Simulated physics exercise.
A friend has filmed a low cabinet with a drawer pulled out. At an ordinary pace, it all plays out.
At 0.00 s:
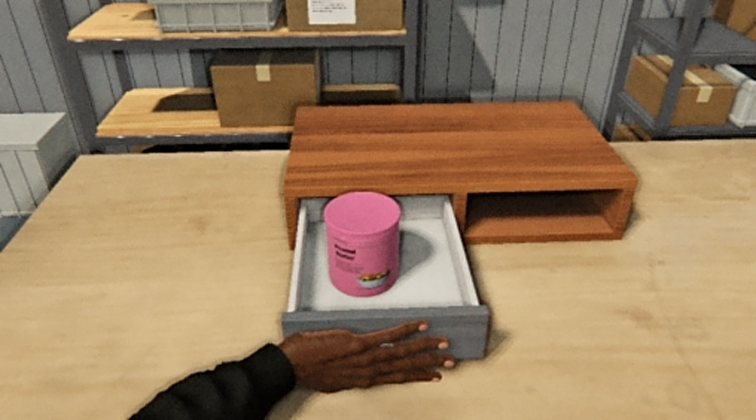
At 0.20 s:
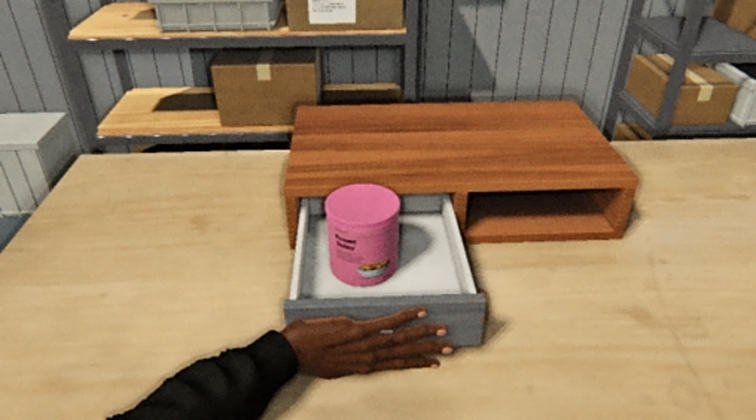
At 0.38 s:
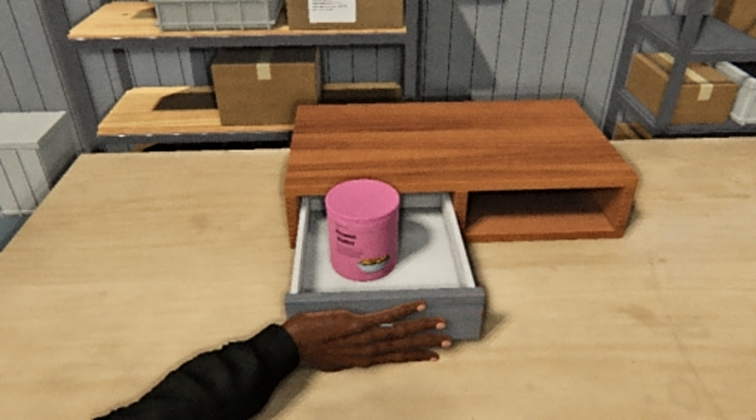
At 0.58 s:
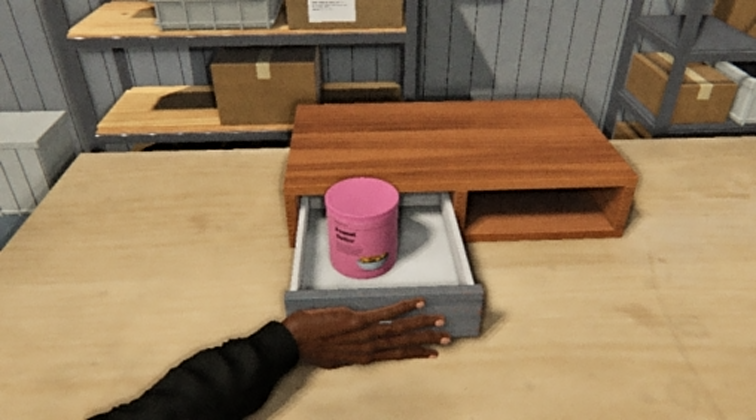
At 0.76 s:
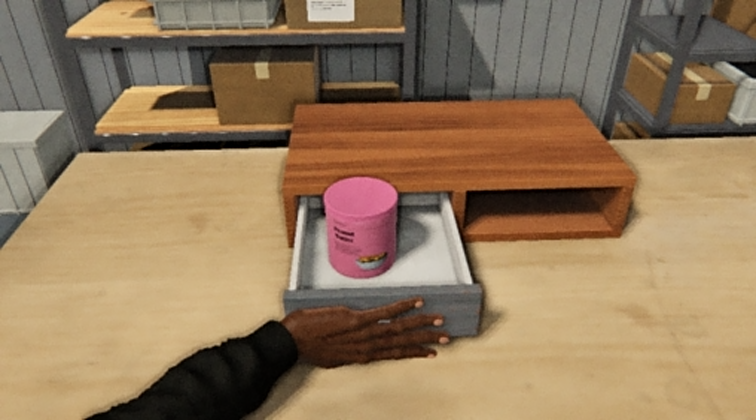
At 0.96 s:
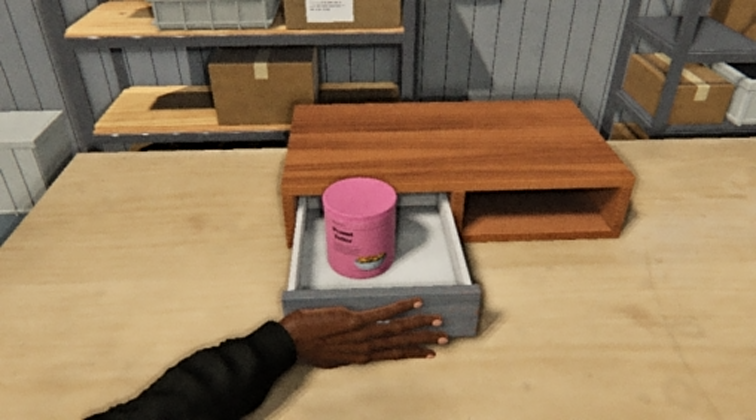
A grey-fronted drawer holding a pink tub is pushed a short way inward by a dark-sleeved hand, then stays nearly still, wide open, with the hand against its front. It belongs to a low reddish-brown wooden cabinet with an open compartment at right, on a pale wooden table. The steady view looks down from the front, with shelves of boxes against a grey wall behind.
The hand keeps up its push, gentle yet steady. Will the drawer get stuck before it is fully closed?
Yes, it jams.
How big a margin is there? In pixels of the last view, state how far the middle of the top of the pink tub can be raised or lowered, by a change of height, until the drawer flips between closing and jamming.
Push it down about 24 pixels and it flips.
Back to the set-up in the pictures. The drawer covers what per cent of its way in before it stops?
Estimate: Close to 50 per cent.
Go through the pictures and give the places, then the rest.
In the first picture, drawer (380, 265) wide open; pink tub (363, 245).
In the second picture, drawer (380, 256) wide open; chest (447, 167).
In the third picture, drawer (380, 251) wide open; pink tub (363, 231).
In the fourth picture, drawer (379, 249) wide open; chest (446, 166).
In the fifth picture, drawer (378, 249) wide open; pink tub (362, 228).
In the sixth picture, drawer (377, 249) wide open; chest (444, 166).
Around 1.24 s, drawer starting in.
Around 1.38 s, drawer about half in.
Finally (2.4 s), the drawer will not close.
